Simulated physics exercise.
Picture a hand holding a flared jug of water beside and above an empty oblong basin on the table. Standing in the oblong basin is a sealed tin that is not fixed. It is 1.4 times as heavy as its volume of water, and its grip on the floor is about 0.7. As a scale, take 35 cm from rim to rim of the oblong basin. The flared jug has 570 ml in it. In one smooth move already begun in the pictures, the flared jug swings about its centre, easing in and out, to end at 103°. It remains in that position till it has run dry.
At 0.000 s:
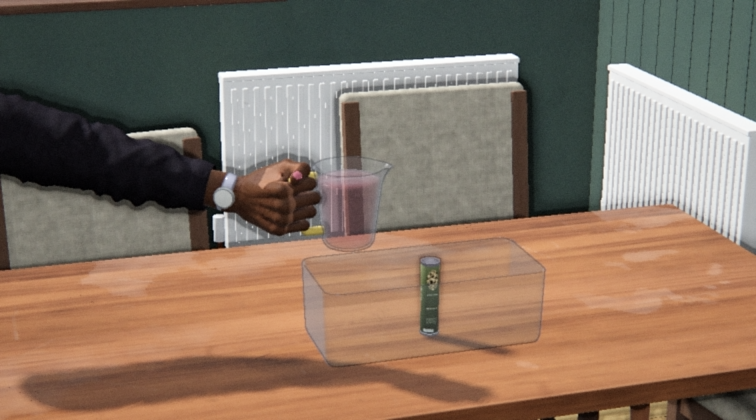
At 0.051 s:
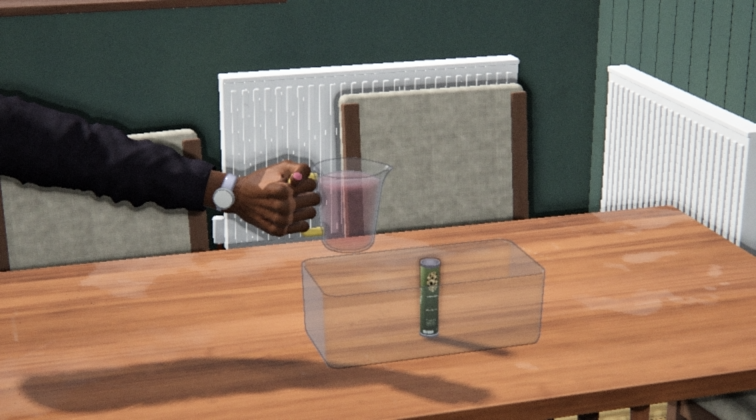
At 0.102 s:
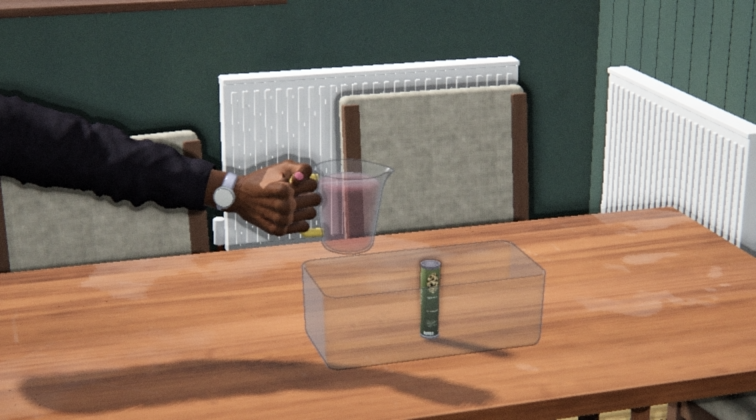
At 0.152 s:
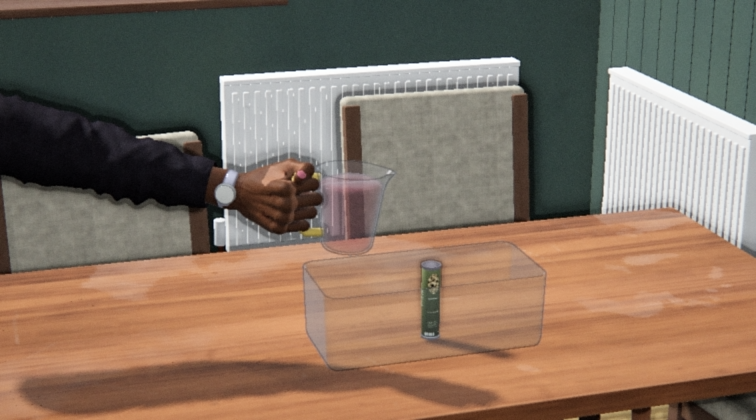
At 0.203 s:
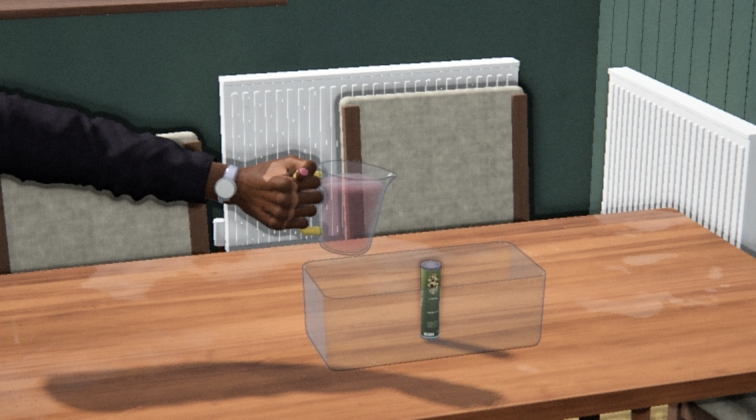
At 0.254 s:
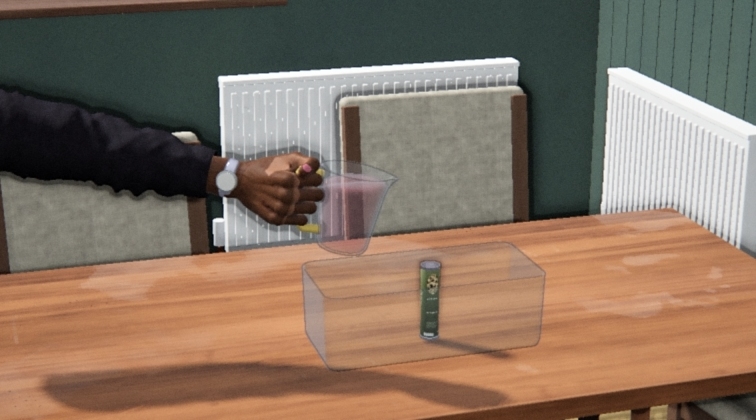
At a wooden table in a green-walled room, a hand holds a flared jug of pinkish liquid above and beside a clear oblong basin with a small green tin; the jug starts upright, then leans slightly to the right.
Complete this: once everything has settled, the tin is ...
Once everything has settled, the tin is lying over.
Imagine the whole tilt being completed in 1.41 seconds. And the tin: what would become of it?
Then the tin tumbles.
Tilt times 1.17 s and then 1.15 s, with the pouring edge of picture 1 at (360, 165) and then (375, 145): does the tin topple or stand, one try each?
In the first try it remains standing; in the second it comes down.
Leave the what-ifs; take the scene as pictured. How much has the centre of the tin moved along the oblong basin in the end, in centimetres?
7.5 cm.
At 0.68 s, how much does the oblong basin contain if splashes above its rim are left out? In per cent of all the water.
About 6%.
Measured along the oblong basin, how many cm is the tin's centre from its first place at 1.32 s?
Estimate: Around 8 cm.
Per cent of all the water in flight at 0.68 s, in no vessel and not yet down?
About 16 per cent.
After 0.68 s the tilt is 64° and 78 per cent is still to pour; the tin stands where it began.
After 0.99 s the tilt is 97° and 24 per cent is still to pour; the tin stands where it began.
After 1.32 s the tilt is 103° and 1 per cent is still to pour; the tin lies on its side.
After 1.67 s the tilt is 103° and 0 per cent is still to pour; the tin lies on its side.
In the end the tin lies on its side.
